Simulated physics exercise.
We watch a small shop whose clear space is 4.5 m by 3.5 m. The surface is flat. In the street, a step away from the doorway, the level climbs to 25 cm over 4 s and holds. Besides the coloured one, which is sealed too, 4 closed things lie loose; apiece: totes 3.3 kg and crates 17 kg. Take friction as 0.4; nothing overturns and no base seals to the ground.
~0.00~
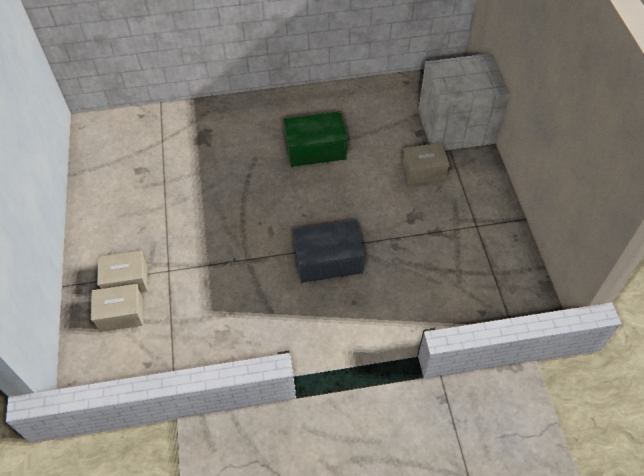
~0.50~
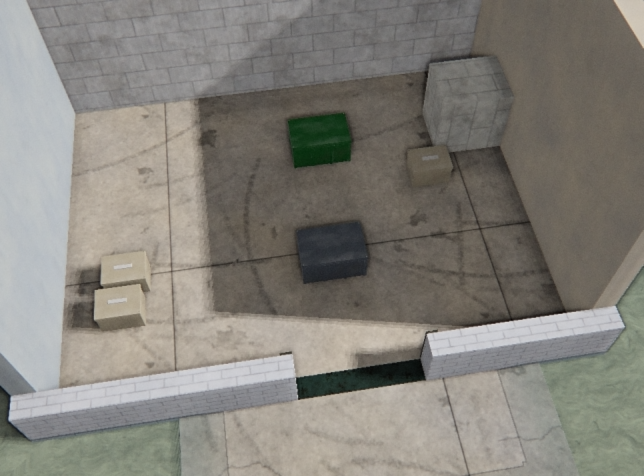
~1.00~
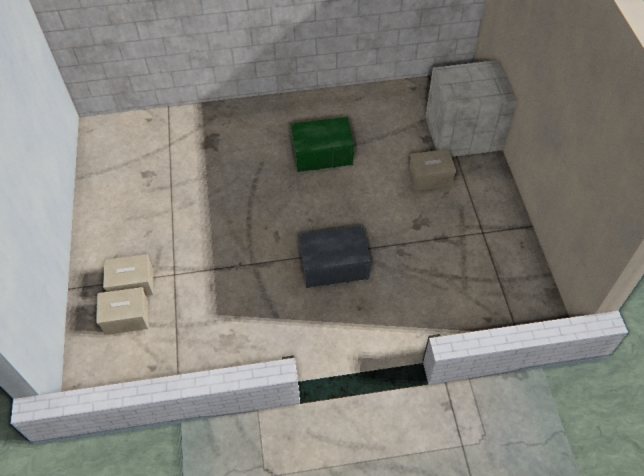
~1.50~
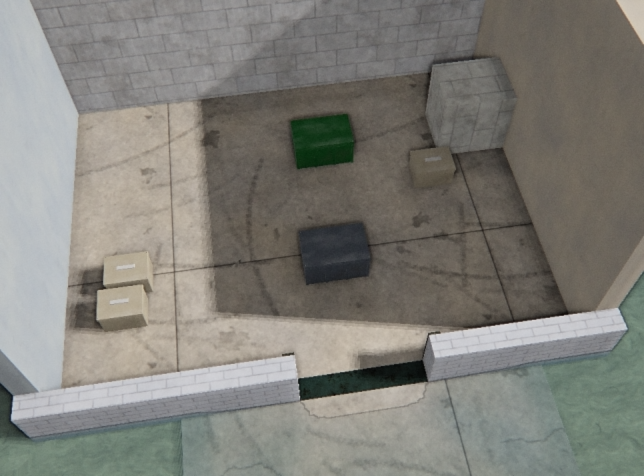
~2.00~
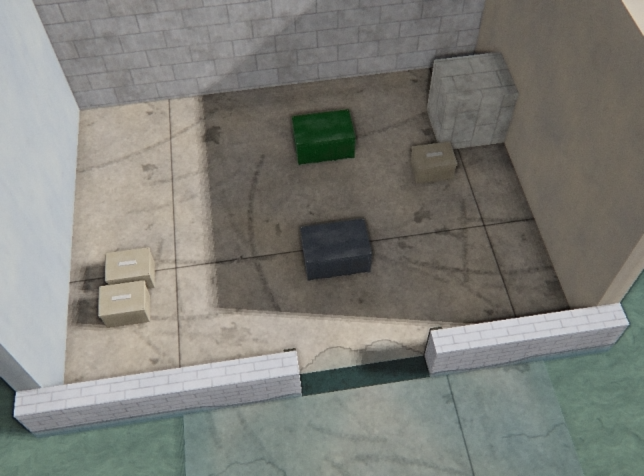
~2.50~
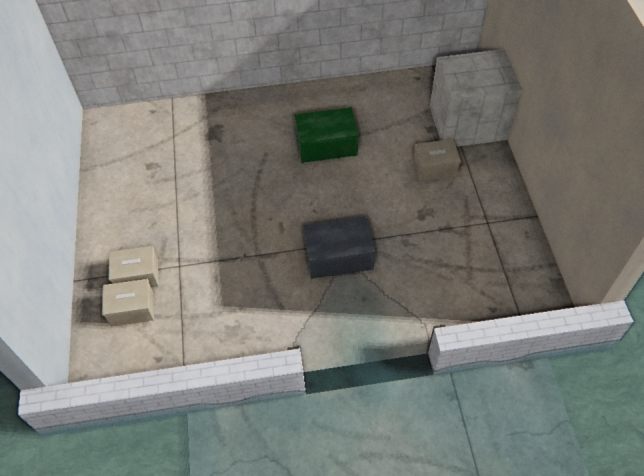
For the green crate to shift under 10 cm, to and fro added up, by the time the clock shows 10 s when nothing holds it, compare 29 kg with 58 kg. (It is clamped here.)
I expect that only the higher weight holds it.
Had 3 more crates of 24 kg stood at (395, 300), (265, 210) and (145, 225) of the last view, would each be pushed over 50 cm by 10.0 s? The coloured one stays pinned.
In that order: Past it, over, less.
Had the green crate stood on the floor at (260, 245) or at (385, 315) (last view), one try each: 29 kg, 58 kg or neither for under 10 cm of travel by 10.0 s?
In that order: It takes the larger; neither holds.
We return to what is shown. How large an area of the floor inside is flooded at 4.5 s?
About 8.0 m2.
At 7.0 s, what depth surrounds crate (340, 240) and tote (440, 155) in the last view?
Roughly 4 and 6 cm.
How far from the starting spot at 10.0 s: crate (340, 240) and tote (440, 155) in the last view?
In that order: 120 cm, 150 cm.
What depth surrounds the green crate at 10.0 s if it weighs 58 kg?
About 11 cm.
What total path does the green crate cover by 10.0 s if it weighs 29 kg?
About 40 cm.
After 3.5 s the green crate would be 0 cm from its start with 29 kg and 0 cm from its start with 58 kg; 0 cm of water round it then.
After 4.5 s the green crate would be 0 cm from its start with 29 kg and 0 cm from its start with 58 kg; 0 cm of water round it then.
After 7.0 s the green crate would be 13 cm from its start with 29 kg and 0 cm from its start with 58 kg; 2 cm of water round it then.
After 10.0 s the green crate would be 40 cm from its start with 29 kg and 0 cm from its start with 58 kg; 11 cm of water round it then.
